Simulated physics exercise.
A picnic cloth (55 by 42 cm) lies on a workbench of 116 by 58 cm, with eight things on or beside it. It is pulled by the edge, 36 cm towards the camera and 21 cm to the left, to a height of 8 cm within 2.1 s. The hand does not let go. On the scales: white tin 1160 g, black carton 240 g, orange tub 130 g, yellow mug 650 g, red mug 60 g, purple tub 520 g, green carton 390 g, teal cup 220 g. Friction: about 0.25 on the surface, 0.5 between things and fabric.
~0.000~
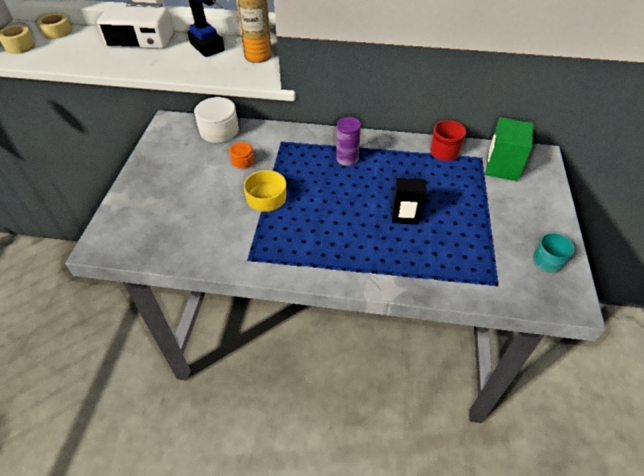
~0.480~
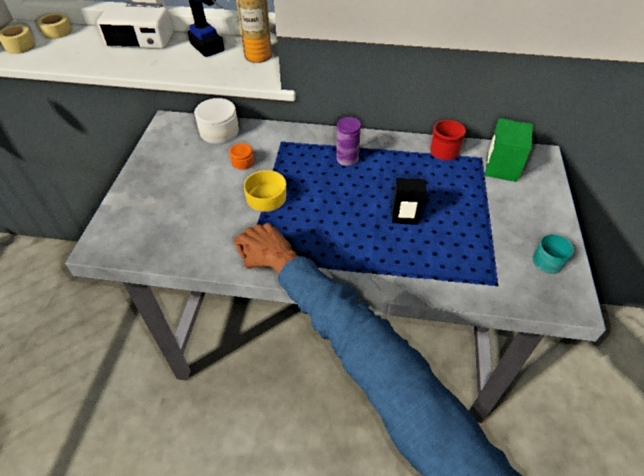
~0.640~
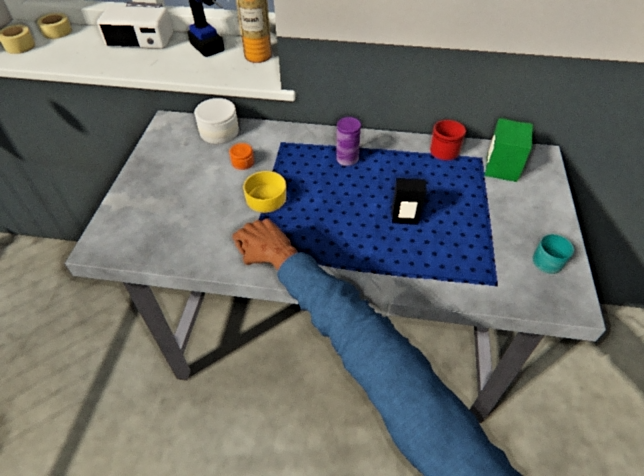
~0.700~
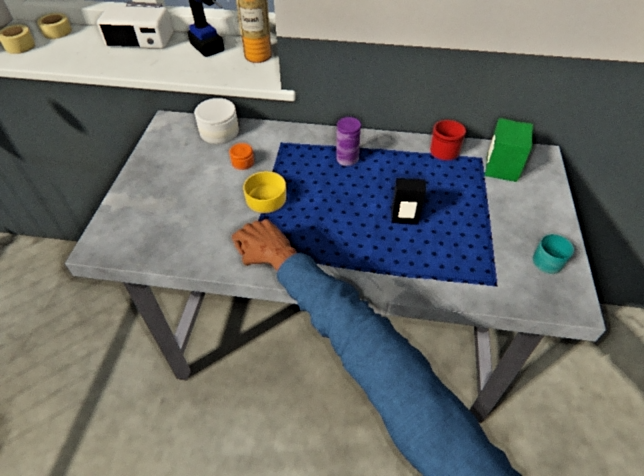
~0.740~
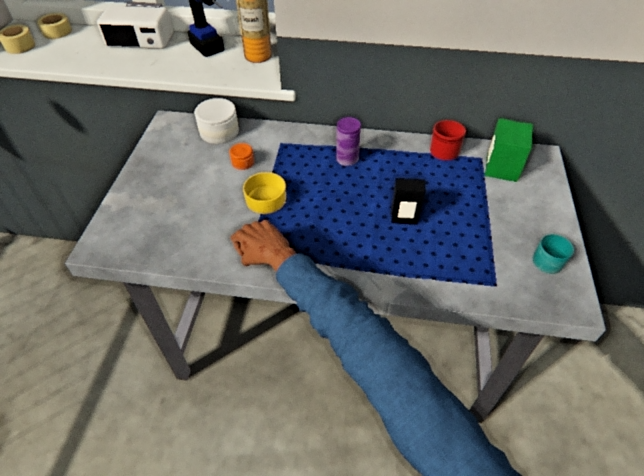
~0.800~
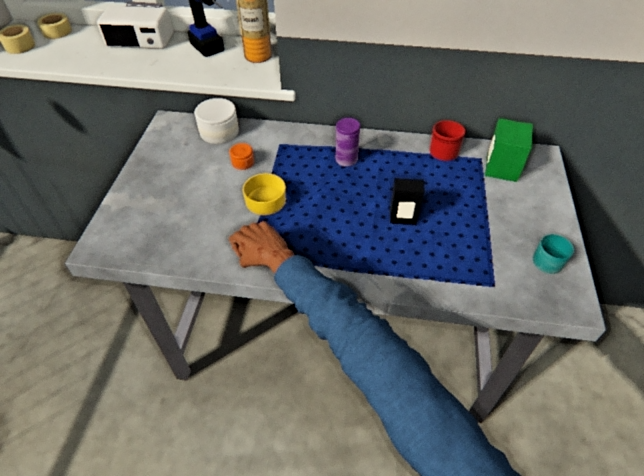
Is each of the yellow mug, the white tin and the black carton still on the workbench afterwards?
Result: Yellow mug goes over the edge, white tin remains up there, black carton drops off.
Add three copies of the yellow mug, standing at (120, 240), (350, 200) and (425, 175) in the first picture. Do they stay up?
In that order: Remains, drops off, drops off.
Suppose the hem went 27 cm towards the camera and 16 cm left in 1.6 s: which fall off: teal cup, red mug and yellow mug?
Then: Teal cup stays up, red mug stays up, yellow mug falls off.
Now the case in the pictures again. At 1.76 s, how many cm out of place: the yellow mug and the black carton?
About: Yellow mug 25 cm, black carton 25 cm.
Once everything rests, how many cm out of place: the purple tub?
Purple tub off the top.
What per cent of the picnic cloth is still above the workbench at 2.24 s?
About 40 per cent.
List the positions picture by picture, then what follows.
Yellow mug (265, 184); white tin (215, 109); black carton (411, 184); picnic cloth corners (247, 261) (281, 142) (498, 287), in the first picture.
Picnic cloth corners (281, 142) (498, 286); grip (246, 257), in the second picture.
Picnic cloth corners (281, 143) (498, 287); grip (245, 253), in the third picture.
Picnic cloth corners (281, 143) (497, 287); grip (245, 253), in the fourth picture.
Picnic cloth corners (280, 143) (497, 287); grip (244, 254), in the fifth picture.
Yellow mug (264, 188); white tin (215, 110); black carton (409, 185); picnic cloth corners (279, 144) (495, 288); grip (242, 255), in the sixth picture.
After 1.3 s, 95 % of the picnic cloth is still over the top; yellow mug 10 cm off its start, black carton 9 cm off its start, purple tub 12 cm off its start.
After 1.8 s, 70 % of the picnic cloth is still over the top; yellow mug 25 cm off its start, black carton 23 cm off its start, purple tub 28 cm off its start.
After 2.2 s, 40 % of the picnic cloth is still over the top; black carton over the edge, yellow mug over the edge, purple tub 46 cm off its start at (213, 234).
After 2.7 s, 25 % of the picnic cloth is still over the top; black carton over the edge, yellow mug over the edge, purple tub 51 cm off its start.
After 4.3 s, 0 % of the picnic cloth is still over the top; black carton over the edge, yellow mug over the edge, white tin 0 cm off its start at (215, 110), purple tub over the edge.
